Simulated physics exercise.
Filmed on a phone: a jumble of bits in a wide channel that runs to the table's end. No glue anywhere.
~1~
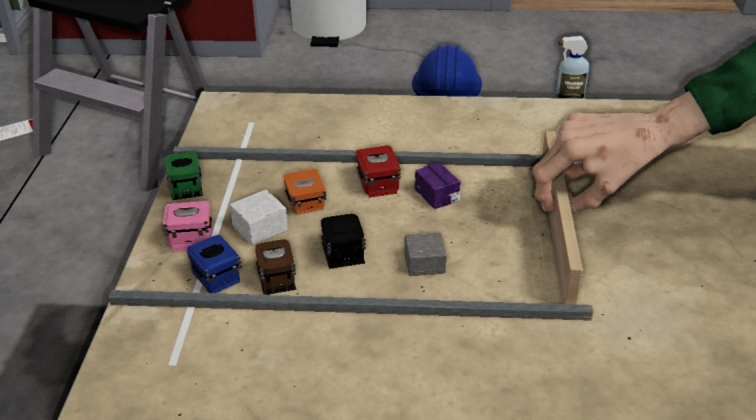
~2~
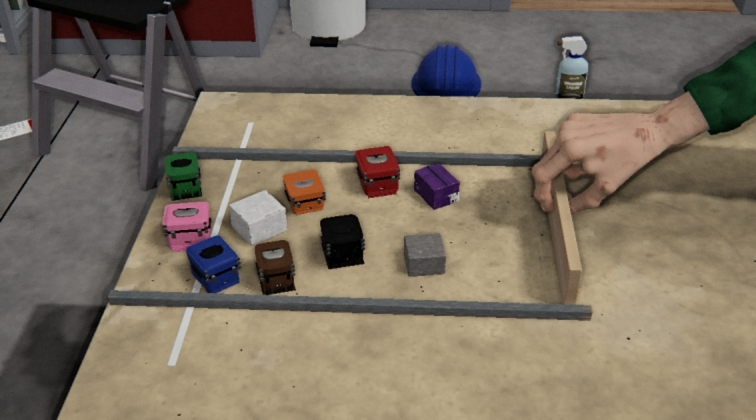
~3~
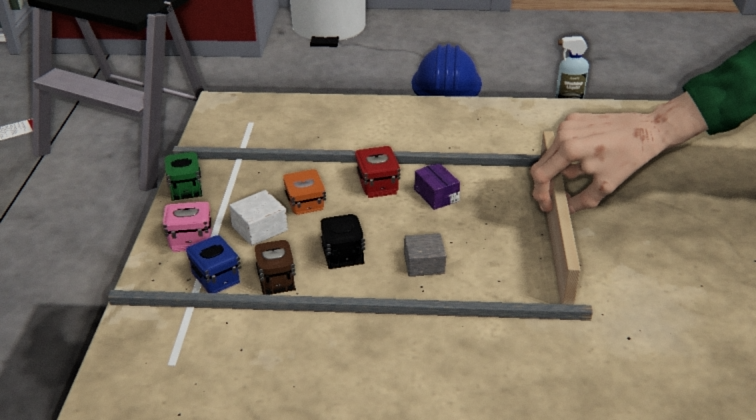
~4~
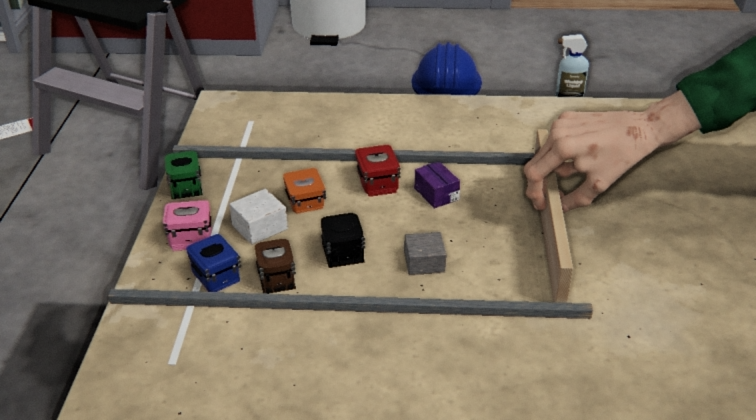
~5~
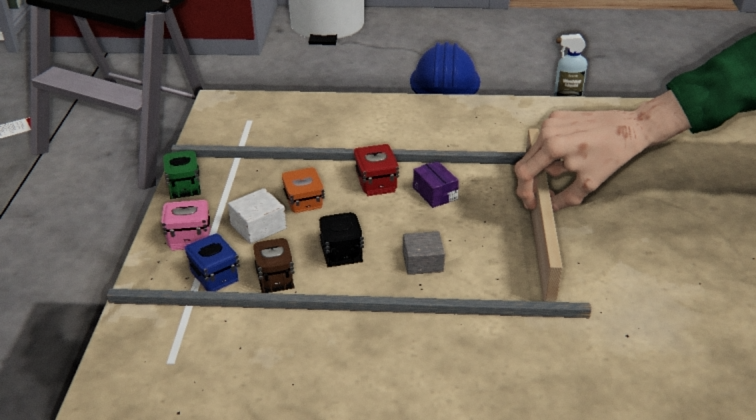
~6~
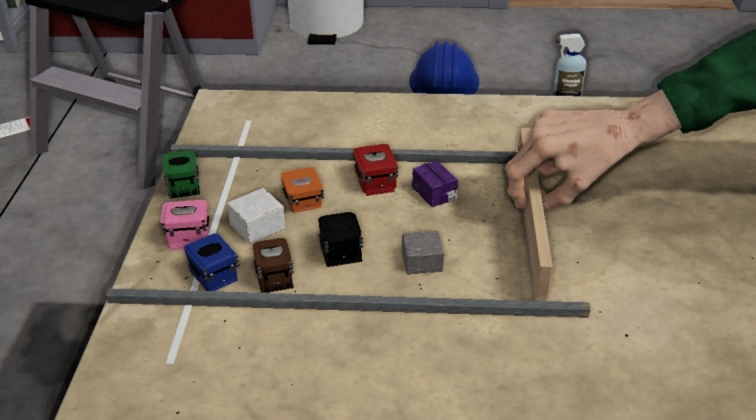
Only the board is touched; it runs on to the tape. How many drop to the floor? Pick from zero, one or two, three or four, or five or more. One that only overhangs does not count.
The number that fall off is one or two.
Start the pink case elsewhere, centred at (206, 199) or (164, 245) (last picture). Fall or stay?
The pink case survives; falls.
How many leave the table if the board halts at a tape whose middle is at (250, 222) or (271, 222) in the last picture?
The counts: 0 and 0.
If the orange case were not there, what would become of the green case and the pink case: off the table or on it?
The green case falls, the pink case goes over.
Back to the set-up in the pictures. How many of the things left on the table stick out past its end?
That would be 2.
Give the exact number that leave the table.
Fallen: 2.
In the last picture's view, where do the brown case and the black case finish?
First (173, 273), then (151, 235).
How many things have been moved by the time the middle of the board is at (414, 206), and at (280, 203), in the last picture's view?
First 3, then 9.
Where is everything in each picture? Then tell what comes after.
Green case (184, 175); pink case (189, 226); blue case (214, 265); board (559, 212); tape (219, 223), in the first picture.
Pink case (188, 226); grey block (425, 255), in the second picture.
Blue case (214, 265); purple box (437, 186), in the third picture.
Green case (184, 174); board (551, 211), in the fourth picture.
Pink case (187, 224); red case (376, 169), in the fifth picture.
Green case (181, 173); pink case (186, 224); blue case (212, 264); board (532, 209); tape (216, 221), in the sixth picture.
Early on, none off yet; green case at rest near (181, 173); pink case at rest near (186, 224); blue case at rest near (212, 264).
A while later, none off yet; green case at rest near (181, 173); pink case travelled about its own width near (156, 227); blue case travelled about its own width near (175, 266).
Finally, the number that fall off is one or two; lost, pink case and green case.
